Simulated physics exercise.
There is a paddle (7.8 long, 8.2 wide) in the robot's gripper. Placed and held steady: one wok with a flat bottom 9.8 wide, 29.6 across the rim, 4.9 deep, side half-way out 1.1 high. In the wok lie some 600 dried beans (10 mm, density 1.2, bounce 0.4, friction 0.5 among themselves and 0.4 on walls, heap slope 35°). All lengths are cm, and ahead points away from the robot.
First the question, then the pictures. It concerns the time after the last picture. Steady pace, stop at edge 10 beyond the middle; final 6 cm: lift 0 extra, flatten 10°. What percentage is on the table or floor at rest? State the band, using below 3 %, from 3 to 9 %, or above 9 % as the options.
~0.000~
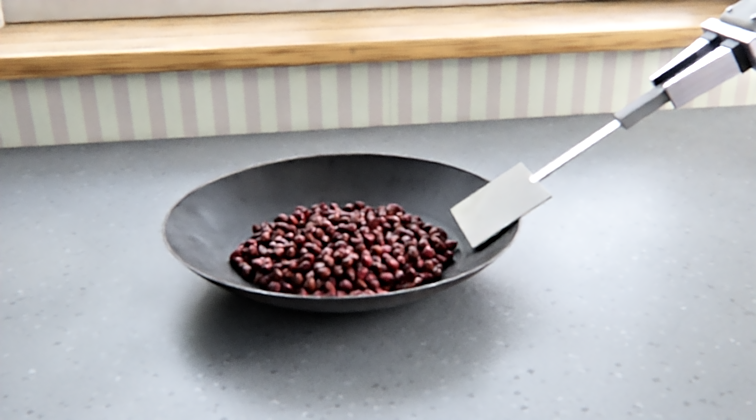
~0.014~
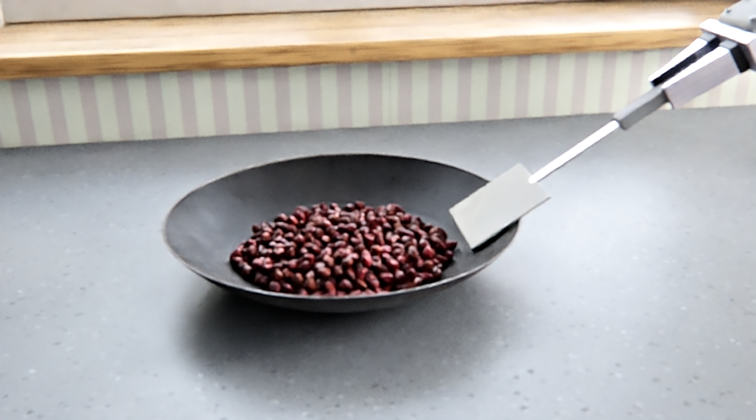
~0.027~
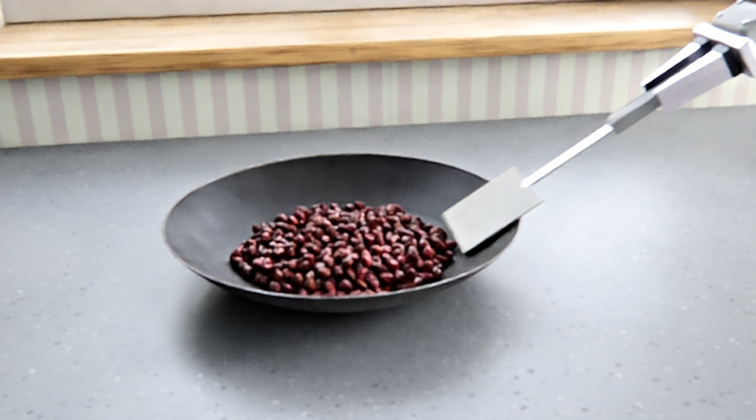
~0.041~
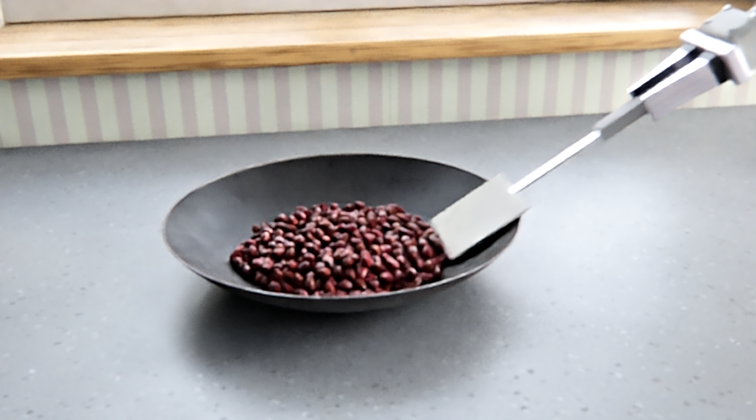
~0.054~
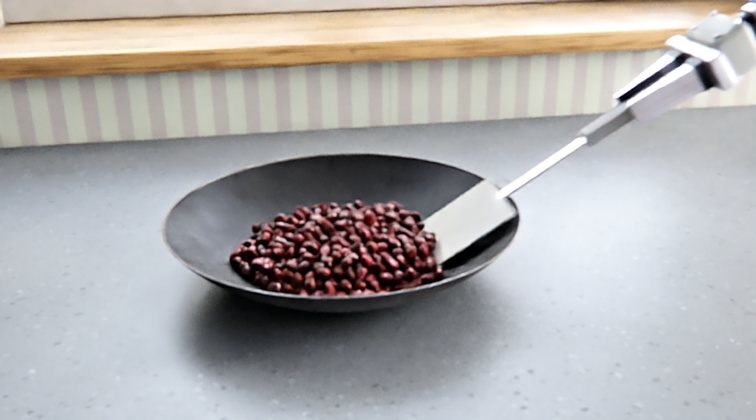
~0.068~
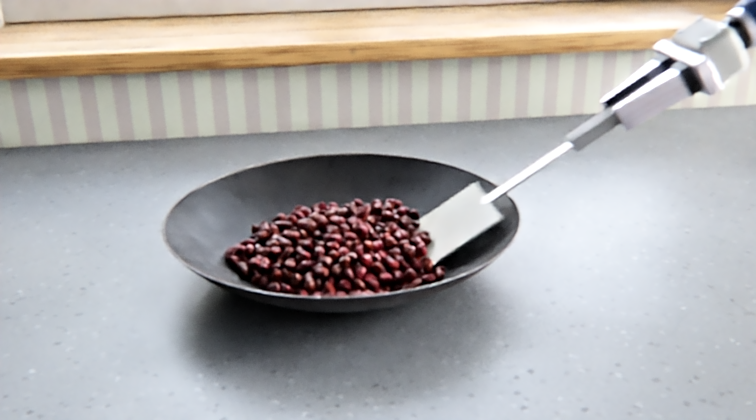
It falls above 9 %.
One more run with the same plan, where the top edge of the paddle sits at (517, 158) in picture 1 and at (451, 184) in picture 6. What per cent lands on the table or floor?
My guess would be close to 40 per cent.
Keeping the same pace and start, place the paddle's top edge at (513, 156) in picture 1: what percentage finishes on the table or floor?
Spill: Approx. 30 per cent.
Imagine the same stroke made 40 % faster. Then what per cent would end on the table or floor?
Roughly 40 in a hundred.
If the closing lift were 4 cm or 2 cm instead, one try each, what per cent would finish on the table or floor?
Some 20 and 25 per cent.
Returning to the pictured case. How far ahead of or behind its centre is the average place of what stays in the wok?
5.0 cm ahead.
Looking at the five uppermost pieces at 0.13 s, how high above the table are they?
Estimated height above table: Approx. 5 cm.
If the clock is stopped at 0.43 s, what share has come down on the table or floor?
It is near 25 percent.
After 0.13 s, sloping 33°, highest piece 5 above the table; 595 in the wok.
After 0.20 s, sloping 31°, highest piece 7 above the table; 594 in the wok, 1 on the blade or in flight.
After 0.43 s, sloping 23°, highest piece 6 above the table; 451 in the wok, 140 on the table or floor, 4 on the blade or in flight.
After 1.48 s, sloping 23°, highest piece 6 above the table; 449 in the wok, 146 on the table or floor.
At rest, 449 in the wok, 146 on the table or floor. That is 25 % on the table or floor.
